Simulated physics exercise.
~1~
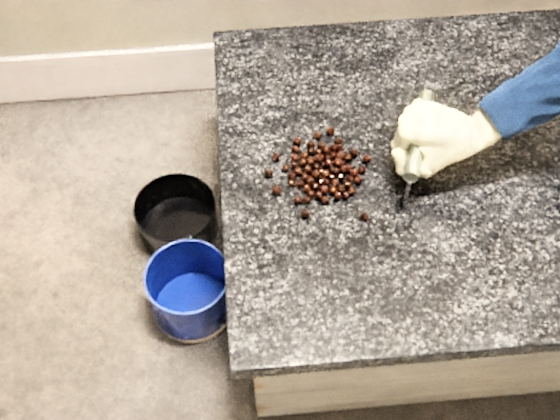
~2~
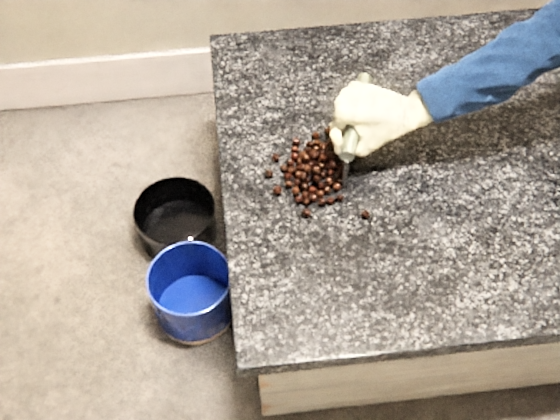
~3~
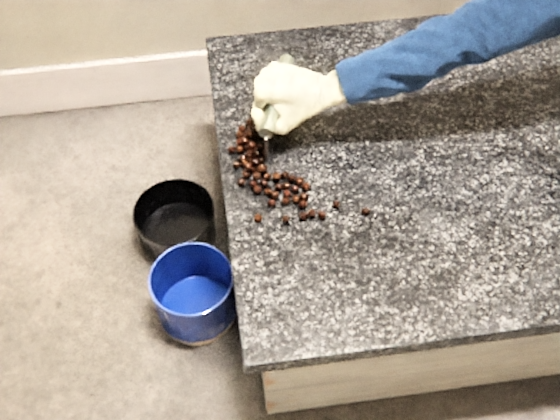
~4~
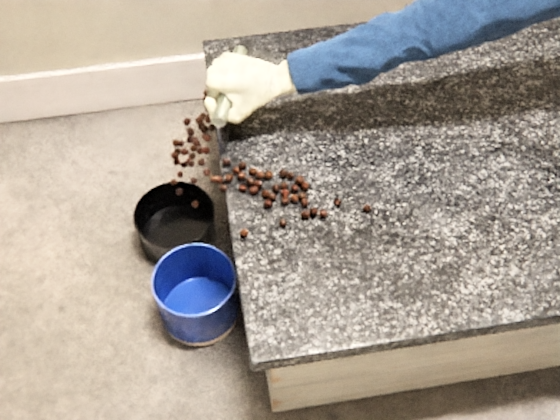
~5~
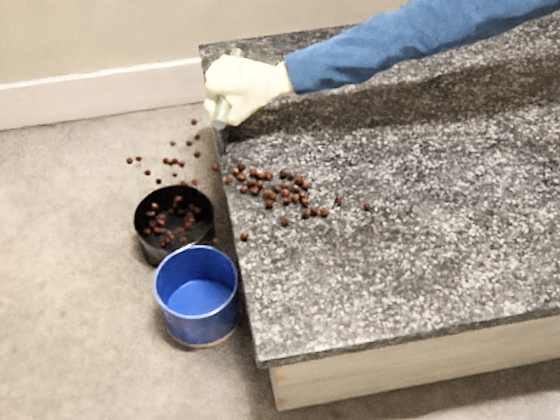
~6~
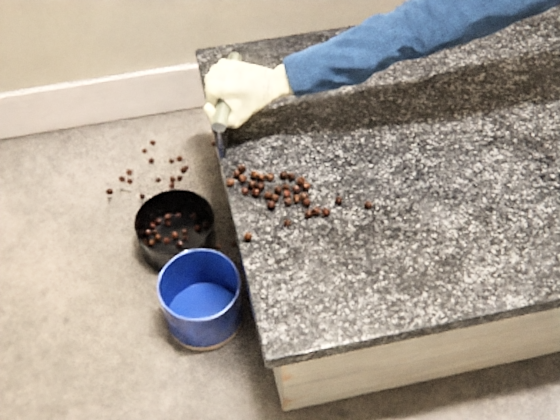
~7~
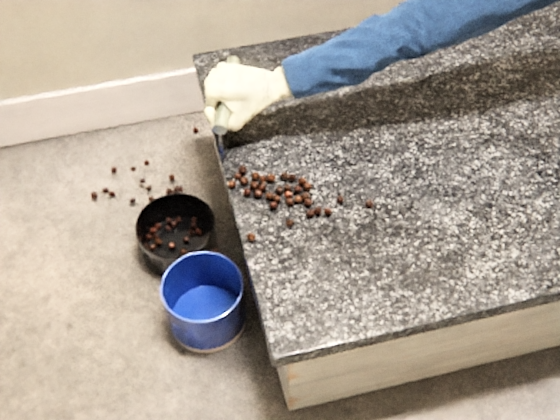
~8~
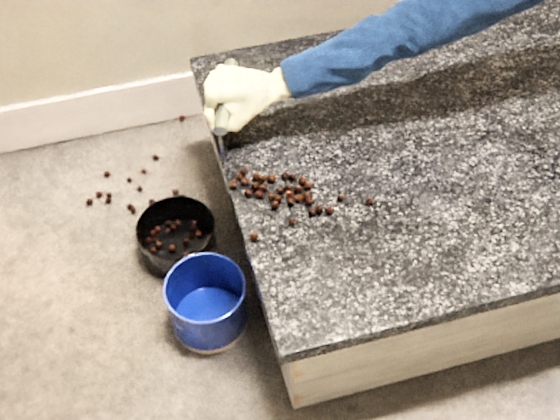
At the start, a gloved hand in a blue sleeve holds a scraper on a speckled gray slab, right of a pile of small brown balls, with a black pot and a blue pot below the slab's left edge. The hand moves left into the pile and pushes part of it toward the edge, stretching the balls into a band. Many tumble over the side, and the hand stops there. Some drop into the black pot while others scatter on the floor behind it. At the end, the blue pot is empty and a large group remains on the slab.
